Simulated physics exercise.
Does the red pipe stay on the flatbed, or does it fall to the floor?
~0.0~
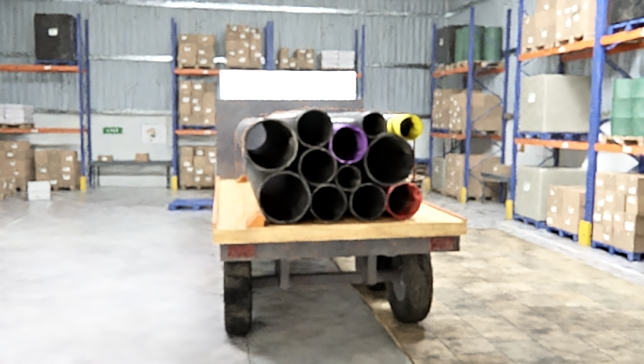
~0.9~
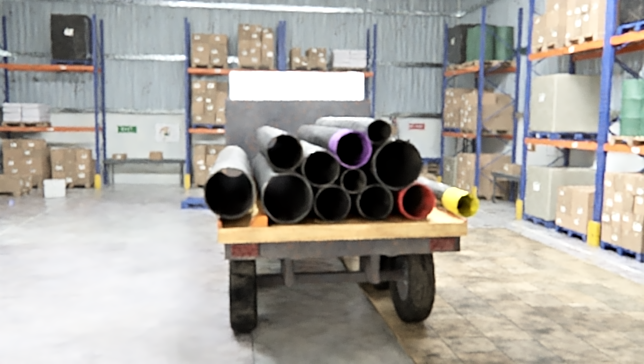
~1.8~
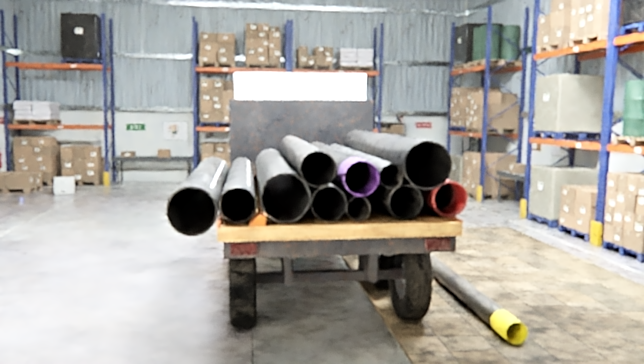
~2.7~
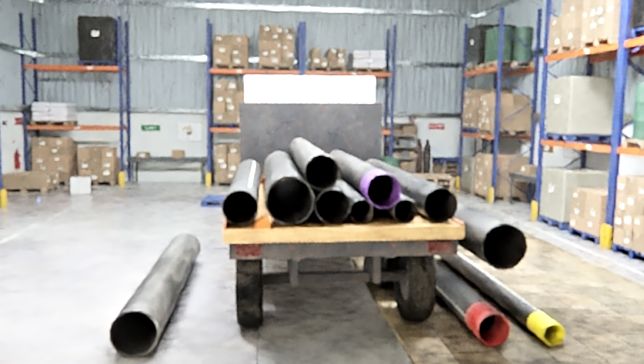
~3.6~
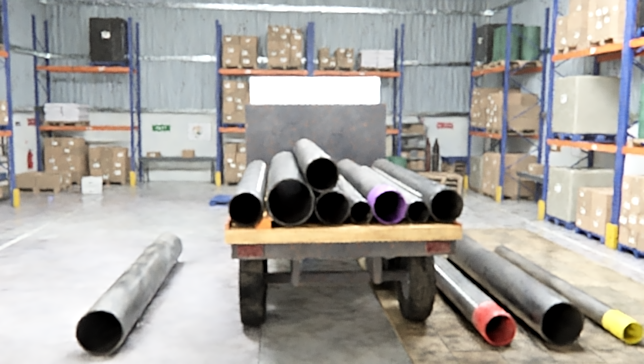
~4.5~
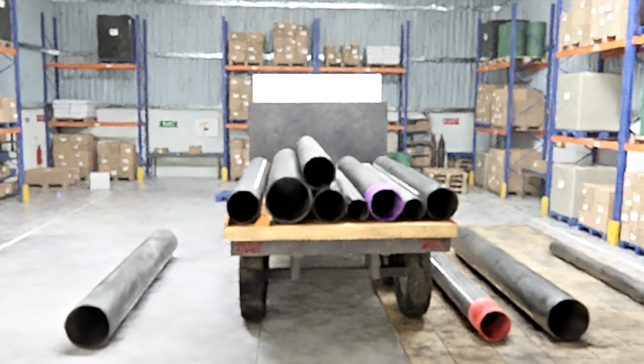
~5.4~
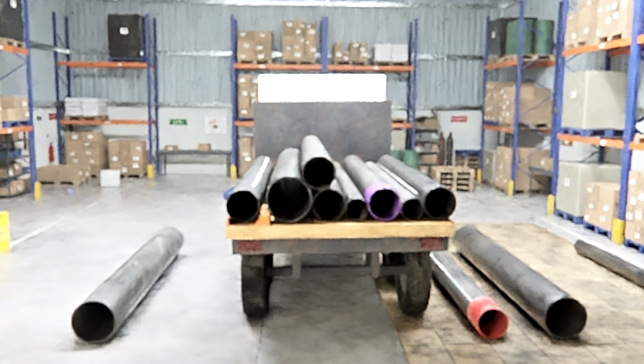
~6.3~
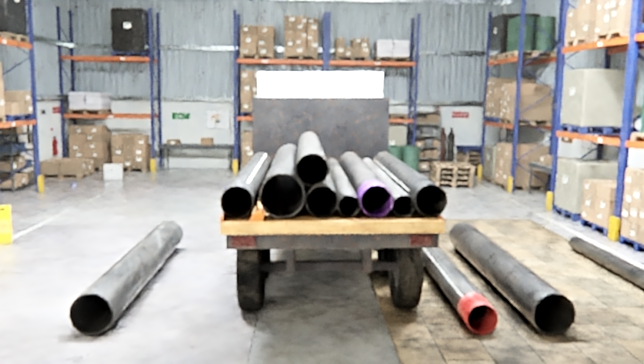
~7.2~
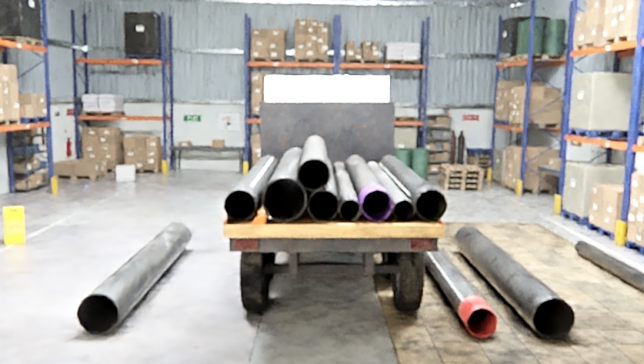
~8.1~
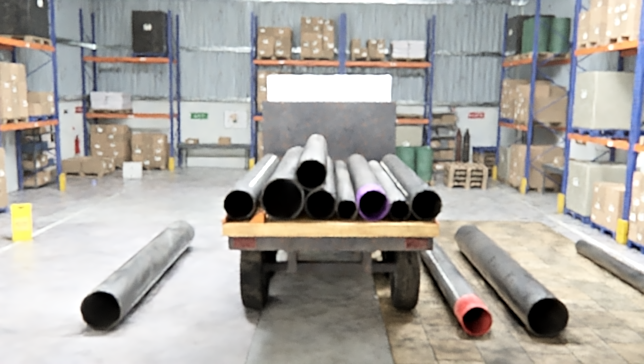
The red pipe falls off the right side and ends on the floor. The yellow one is down there too, while the purple one is still aboard.
